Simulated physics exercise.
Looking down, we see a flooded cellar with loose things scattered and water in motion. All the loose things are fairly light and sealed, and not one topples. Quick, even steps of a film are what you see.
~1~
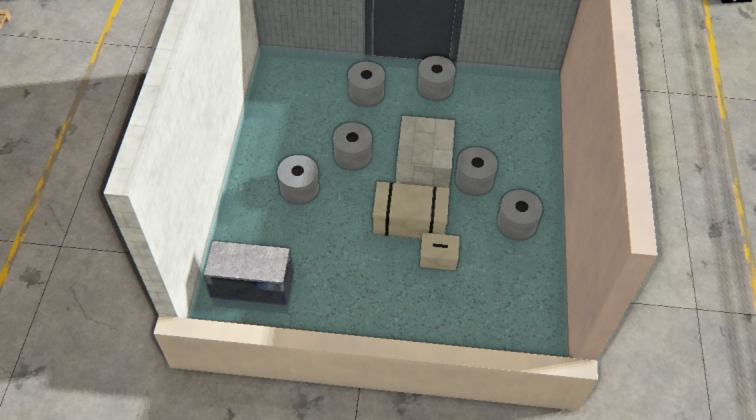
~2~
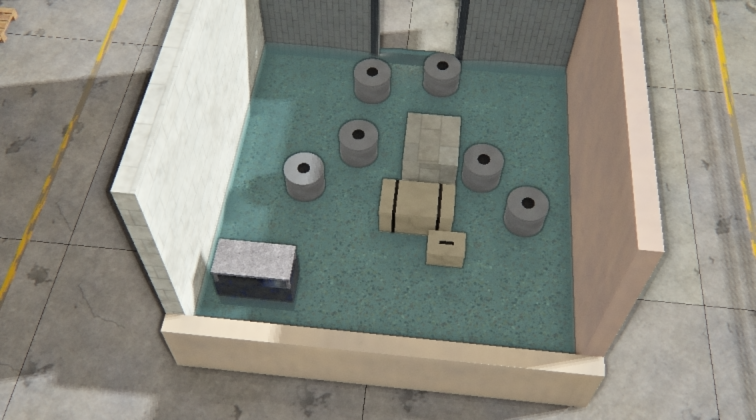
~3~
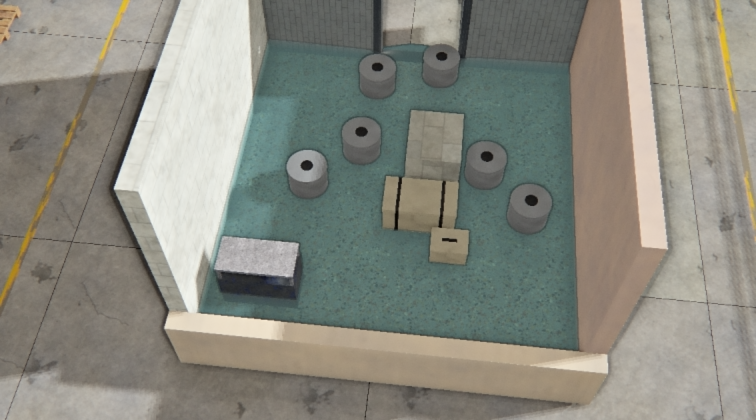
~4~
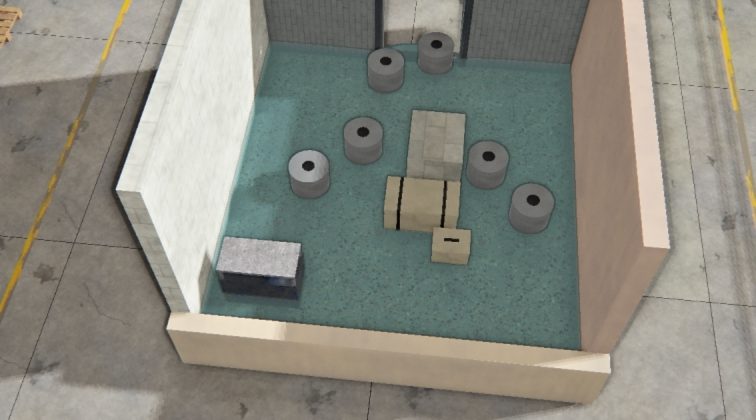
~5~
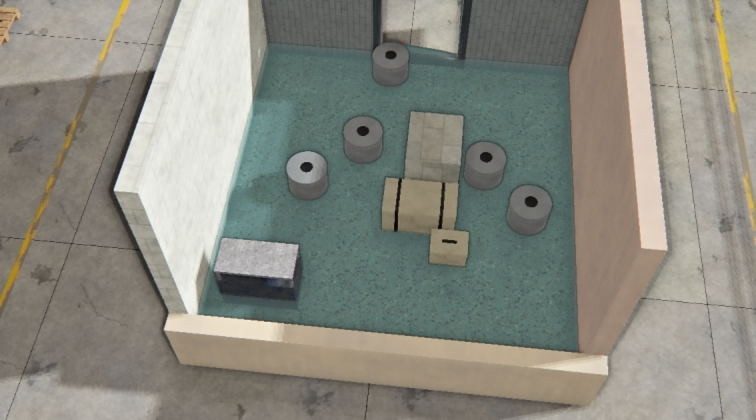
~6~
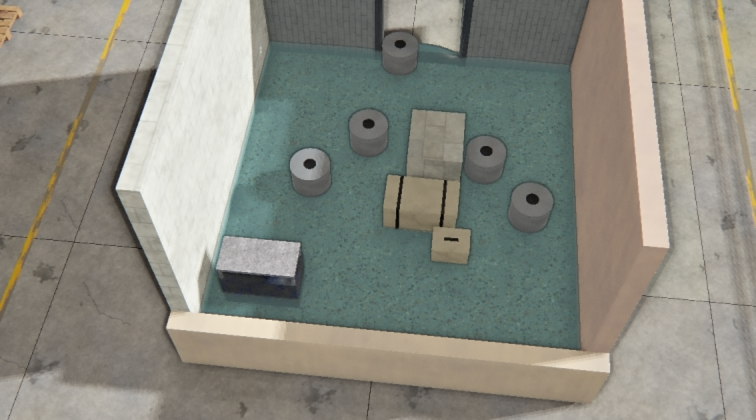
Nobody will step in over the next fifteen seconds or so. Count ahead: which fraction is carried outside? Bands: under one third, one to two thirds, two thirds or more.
It will most likely fall inside the middle range.
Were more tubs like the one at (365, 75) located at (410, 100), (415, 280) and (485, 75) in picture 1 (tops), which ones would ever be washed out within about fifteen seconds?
The three, in sequence: Departs, remains behind and departs.
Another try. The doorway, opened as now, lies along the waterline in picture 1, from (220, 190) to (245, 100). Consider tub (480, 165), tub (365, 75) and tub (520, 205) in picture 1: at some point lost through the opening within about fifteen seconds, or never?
The three come to no escape, escape and no escape, in that order.
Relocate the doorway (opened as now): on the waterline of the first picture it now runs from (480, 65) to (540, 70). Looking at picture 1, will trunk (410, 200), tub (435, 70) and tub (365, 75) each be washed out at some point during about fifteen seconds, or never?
One by one as named: Doesn't escape, gets away and gets away.
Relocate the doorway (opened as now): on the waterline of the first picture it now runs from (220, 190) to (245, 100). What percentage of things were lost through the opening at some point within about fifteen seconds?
About 80 %.
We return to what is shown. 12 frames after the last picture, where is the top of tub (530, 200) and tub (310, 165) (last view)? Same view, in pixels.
First top about at (531, 156); second top about at (324, 123).
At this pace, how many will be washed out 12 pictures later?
Count: 2.
A moment on, 2 of 8 are out; 6 afloat.
Next, 2 of 8 are out; 6 afloat.
Later, 4 of 8 are out; 4 afloat.
In the end, 4 of 8 are out; 4 afloat.
